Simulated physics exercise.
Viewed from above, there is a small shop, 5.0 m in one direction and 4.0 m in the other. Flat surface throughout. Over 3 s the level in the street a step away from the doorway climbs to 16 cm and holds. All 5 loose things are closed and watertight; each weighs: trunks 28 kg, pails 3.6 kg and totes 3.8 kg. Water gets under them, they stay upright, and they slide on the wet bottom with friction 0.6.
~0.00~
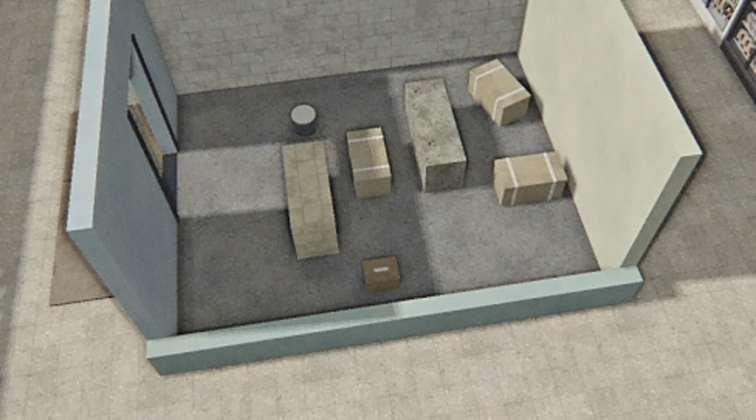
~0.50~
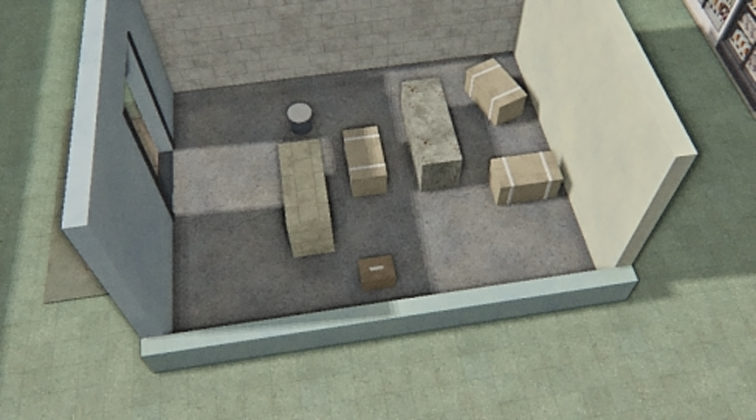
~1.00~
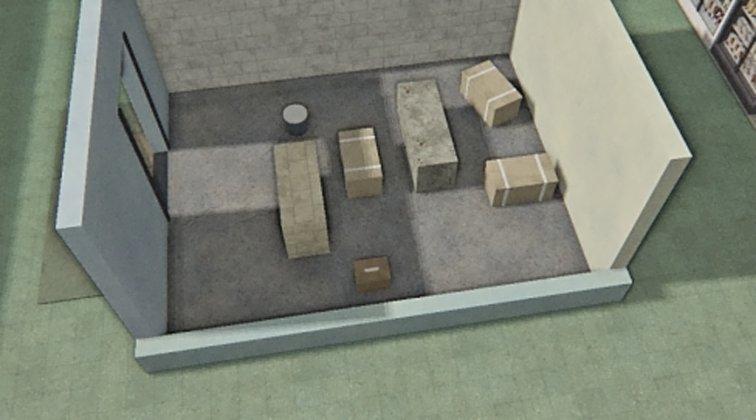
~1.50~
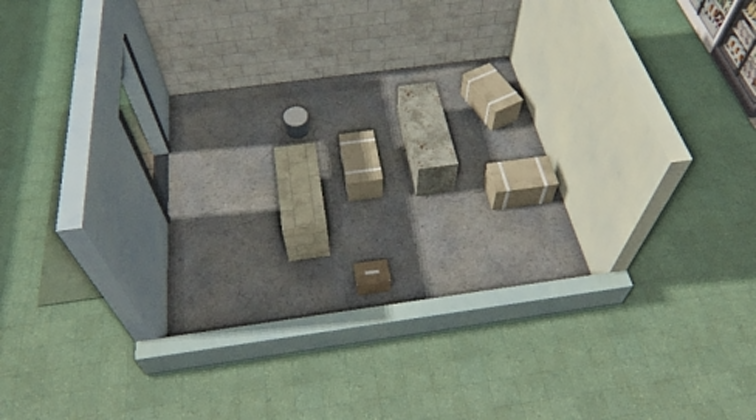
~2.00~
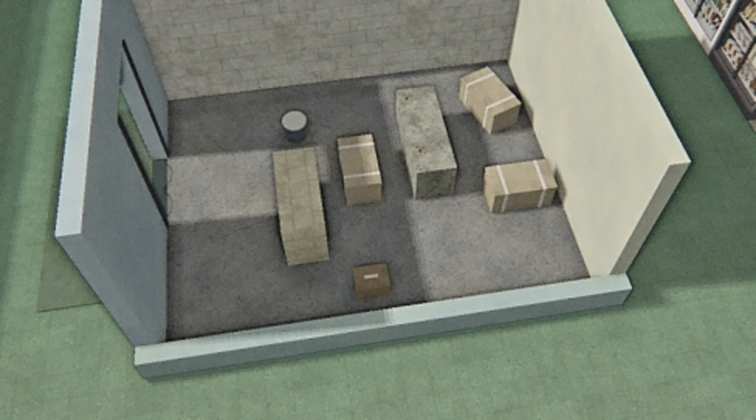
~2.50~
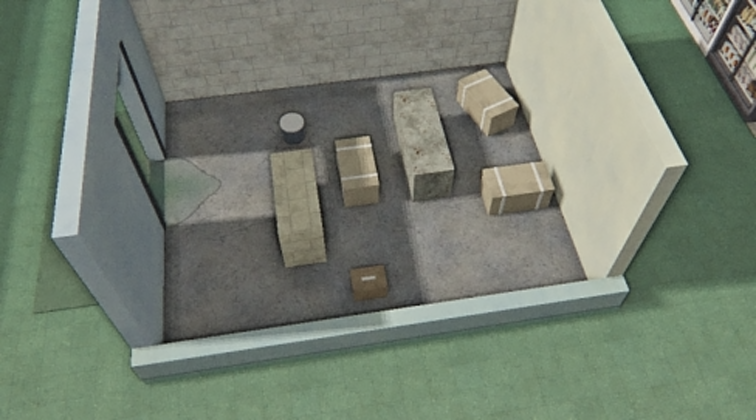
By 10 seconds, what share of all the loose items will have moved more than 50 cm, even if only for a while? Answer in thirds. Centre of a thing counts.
Under a third.
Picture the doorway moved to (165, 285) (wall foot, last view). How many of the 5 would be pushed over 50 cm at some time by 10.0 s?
That gives 1 of them.
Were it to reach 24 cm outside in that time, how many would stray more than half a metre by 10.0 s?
3.
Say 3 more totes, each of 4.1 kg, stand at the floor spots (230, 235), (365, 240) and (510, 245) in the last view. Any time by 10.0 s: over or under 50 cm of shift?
In turn: Beyond the mark, within the mark, within the mark.
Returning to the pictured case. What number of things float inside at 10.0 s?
2.
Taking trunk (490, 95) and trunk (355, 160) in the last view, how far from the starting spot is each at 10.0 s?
In that order: 0 cm, 0 cm.
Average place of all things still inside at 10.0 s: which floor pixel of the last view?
Near (450, 167).
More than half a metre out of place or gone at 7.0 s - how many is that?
The number by then is 1.
After 3.5 s 0 of 5 are over 50 cm from their spots; 0 afloat.
After 4.5 s 0 of 5 are over 50 cm from their spots; 0 afloat.
After 7.0 s 1 of 5 are over 50 cm from their spots; 1 afloat.
After 10.0 s 1 of 5 are over 50 cm from their spots, and 1 have been at some point; 2 afloat.
